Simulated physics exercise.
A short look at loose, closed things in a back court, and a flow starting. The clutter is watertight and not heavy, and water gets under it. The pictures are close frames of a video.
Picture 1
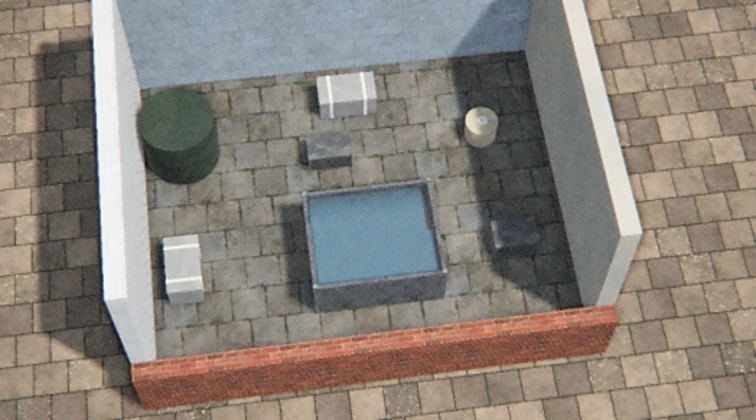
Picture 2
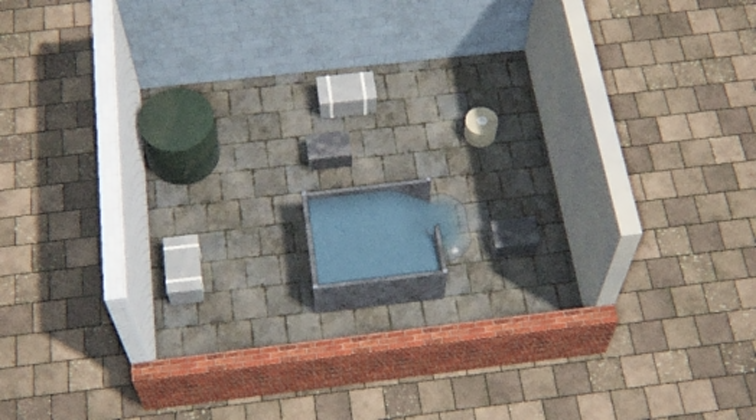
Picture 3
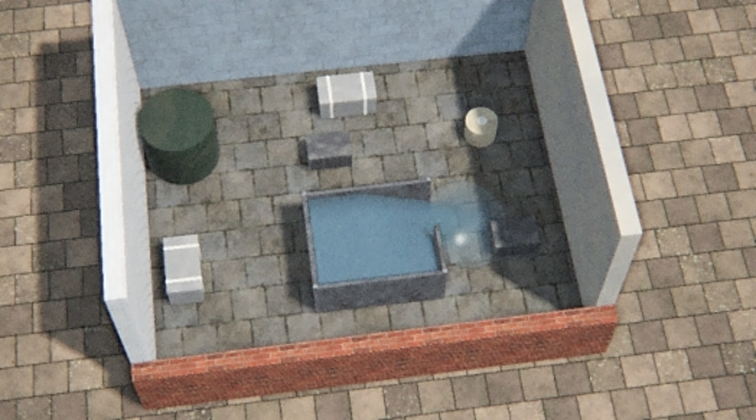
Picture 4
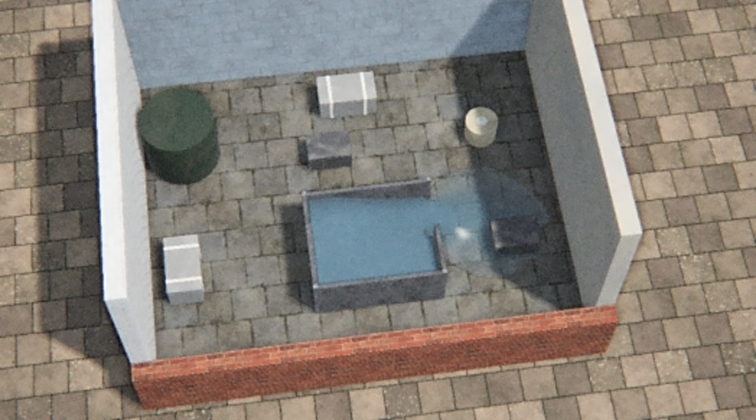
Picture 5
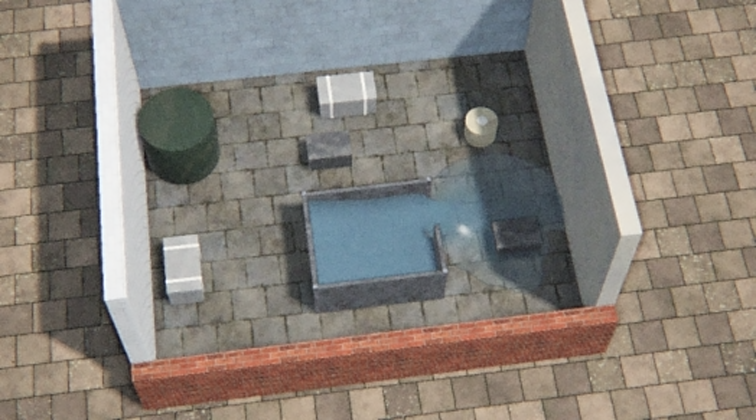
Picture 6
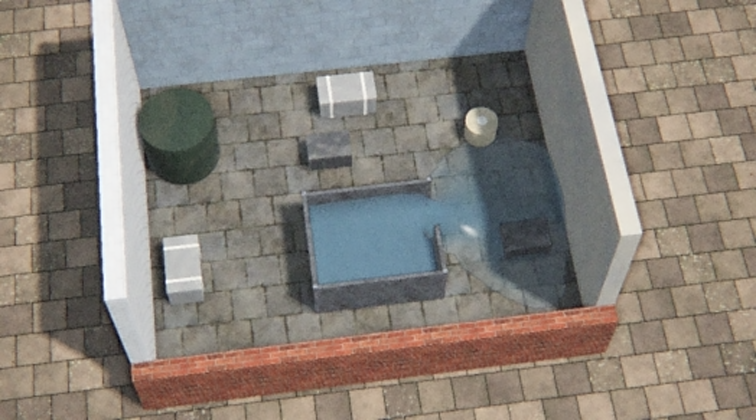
Water pours through an opening in the right side of a grey, blue-filled tank in a paved back court, seen from high above by a still camera. Two white boxes, a dark green drum, a small cream cylinder and two dark grey blocks stand around it, between pale walls and low red brick. The water spreads rightward across the paving, and the right-hand dark block shifts slightly right.
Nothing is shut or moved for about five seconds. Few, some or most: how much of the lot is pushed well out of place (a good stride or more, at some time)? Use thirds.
Share: Between one and two thirds.
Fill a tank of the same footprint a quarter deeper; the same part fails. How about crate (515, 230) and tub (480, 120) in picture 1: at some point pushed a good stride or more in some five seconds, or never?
As listed: Shifted that much, yes.
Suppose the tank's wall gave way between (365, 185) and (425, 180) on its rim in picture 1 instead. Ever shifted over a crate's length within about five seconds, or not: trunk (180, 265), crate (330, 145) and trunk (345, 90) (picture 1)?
As listed: Under that, never so far, pushed that far.
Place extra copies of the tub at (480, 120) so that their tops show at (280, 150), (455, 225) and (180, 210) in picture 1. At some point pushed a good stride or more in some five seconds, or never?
In turn: Never so far, moved that far, never so far.
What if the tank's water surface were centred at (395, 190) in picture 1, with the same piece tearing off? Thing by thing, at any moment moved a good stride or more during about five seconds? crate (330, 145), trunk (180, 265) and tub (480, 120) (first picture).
In turn: Less than that, no, that far or more.
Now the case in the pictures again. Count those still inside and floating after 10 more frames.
I count 1.
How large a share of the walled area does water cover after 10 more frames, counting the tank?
Near 35 in a hundred.
A moment on, 0 of 5 are well off their spots; 0 afloat.
Next, 2 of 5 are well off their spots; 1 afloat.
Later, 2 of 5 are well off their spots; 0 afloat.
In the end, 2 of 5 are well off their spots, and 2 have been at some point; 1 afloat.
